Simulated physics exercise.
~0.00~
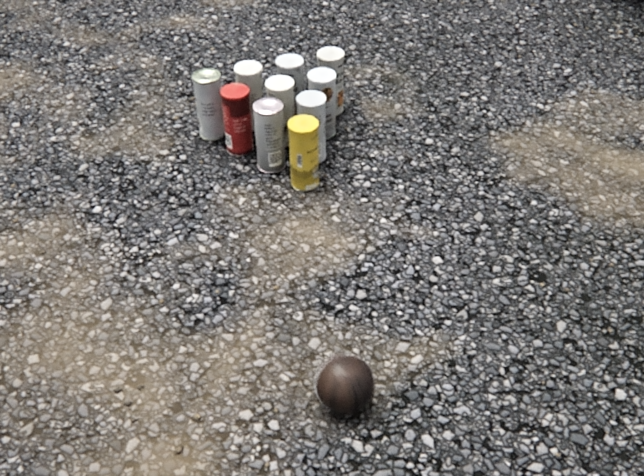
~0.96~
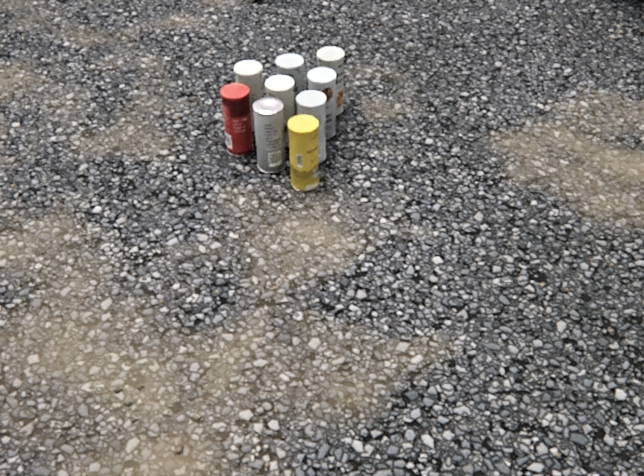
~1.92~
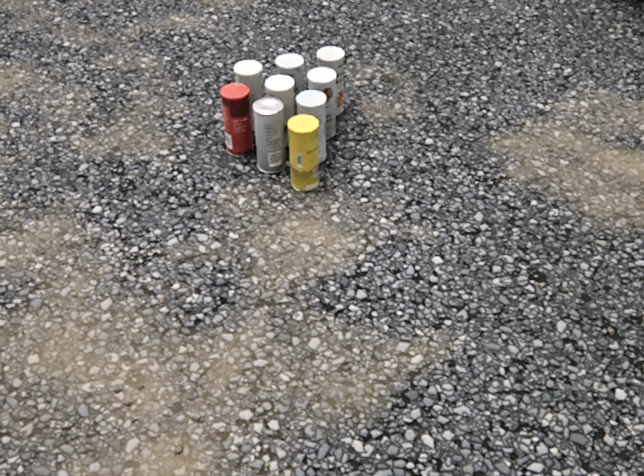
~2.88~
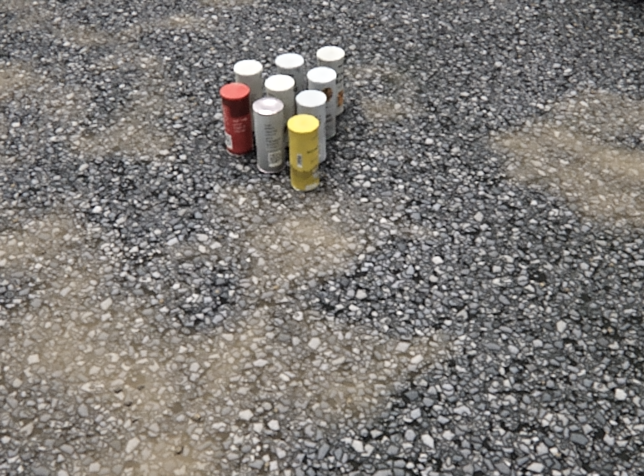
On stony ground, a brown ball and the leftmost canister leave view; the rest stay upright.
